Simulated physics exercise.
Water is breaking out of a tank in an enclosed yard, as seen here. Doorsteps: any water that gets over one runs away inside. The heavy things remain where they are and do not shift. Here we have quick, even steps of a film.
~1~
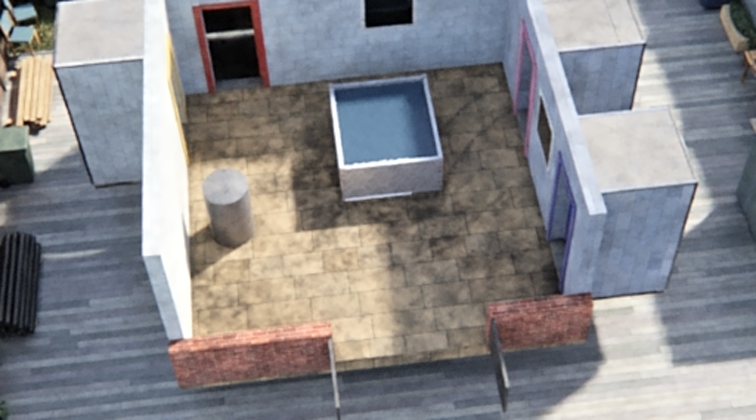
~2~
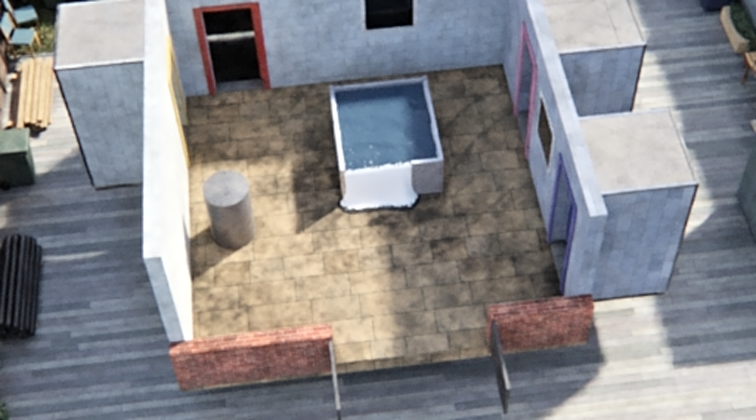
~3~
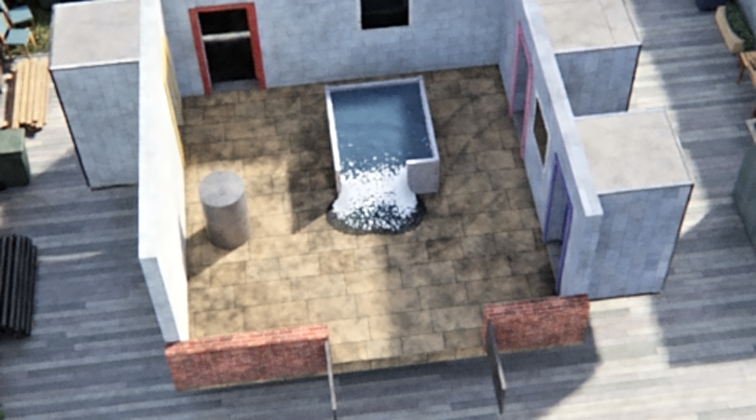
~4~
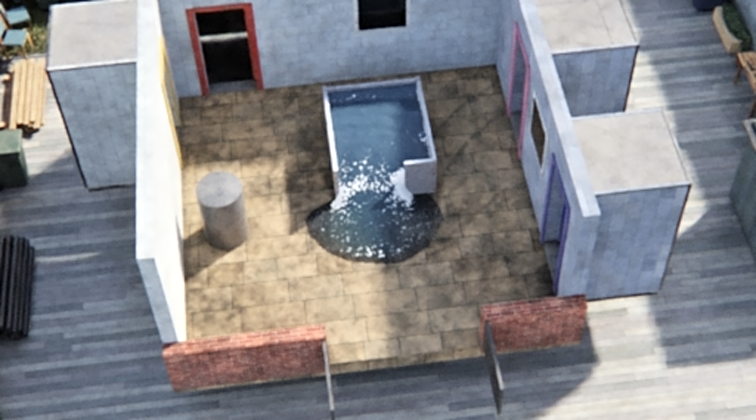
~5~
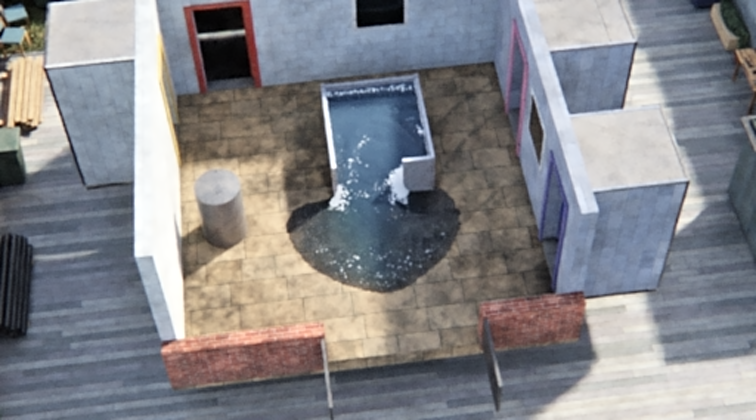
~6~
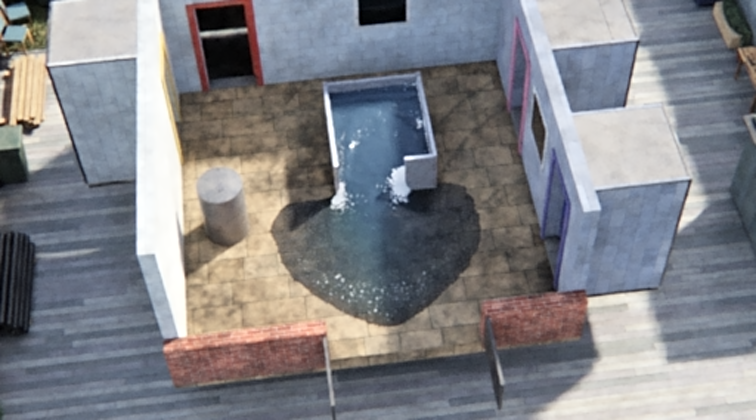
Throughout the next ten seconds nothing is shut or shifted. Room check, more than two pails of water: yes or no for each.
Pink door, no; blue door, no; red door, no; yellow door, no.
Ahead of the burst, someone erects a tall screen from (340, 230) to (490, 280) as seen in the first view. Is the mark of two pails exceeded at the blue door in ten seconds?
Here's how it goes: The blue door ends up swamped.
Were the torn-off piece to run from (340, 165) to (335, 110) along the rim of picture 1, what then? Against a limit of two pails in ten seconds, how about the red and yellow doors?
Briefly, the red one crosses the line and the yellow one crosses the line.
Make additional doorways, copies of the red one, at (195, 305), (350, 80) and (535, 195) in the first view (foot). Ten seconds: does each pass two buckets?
Result, in listed order - gets past the limit, doesn't reach the limit, doesn't reach the limit.
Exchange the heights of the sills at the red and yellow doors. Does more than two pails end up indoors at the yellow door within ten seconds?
The yellow door remains short of it.
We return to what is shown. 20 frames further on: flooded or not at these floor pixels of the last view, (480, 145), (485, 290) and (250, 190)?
Result, in the order given: Not wetted / wetted / not wetted.
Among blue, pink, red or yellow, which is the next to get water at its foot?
It's the door marked blue.
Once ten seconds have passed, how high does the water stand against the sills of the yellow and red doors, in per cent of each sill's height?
In order: Roughly 40 and 60 in a hundred.
A moment on, water covers 35 % of the floor; the pink door not reached, the blue door not reached, the red door not reached, the yellow door not reached.
Next, water covers 40 % of the floor; the pink door not reached, the blue door wet at the sill, nothing in, the red door not reached, the yellow door not reached.
Then, water covers 45 % of the floor; the pink door not reached, the blue door wet at the sill, nothing in, the red door not reached, the yellow door not reached.
Later, water covers 75 % of the floor; the pink door wet at the sill, nothing in, the blue door wet at the sill, nothing in, the red door wet at the sill, nothing in, the yellow door wet at the sill, nothing in.
In the end, water covers 95 % of the floor; the pink door wet at the sill, nothing in, the blue door wet at the sill, nothing in, the red door under two buckets in, the yellow door wet at the sill, nothing in.
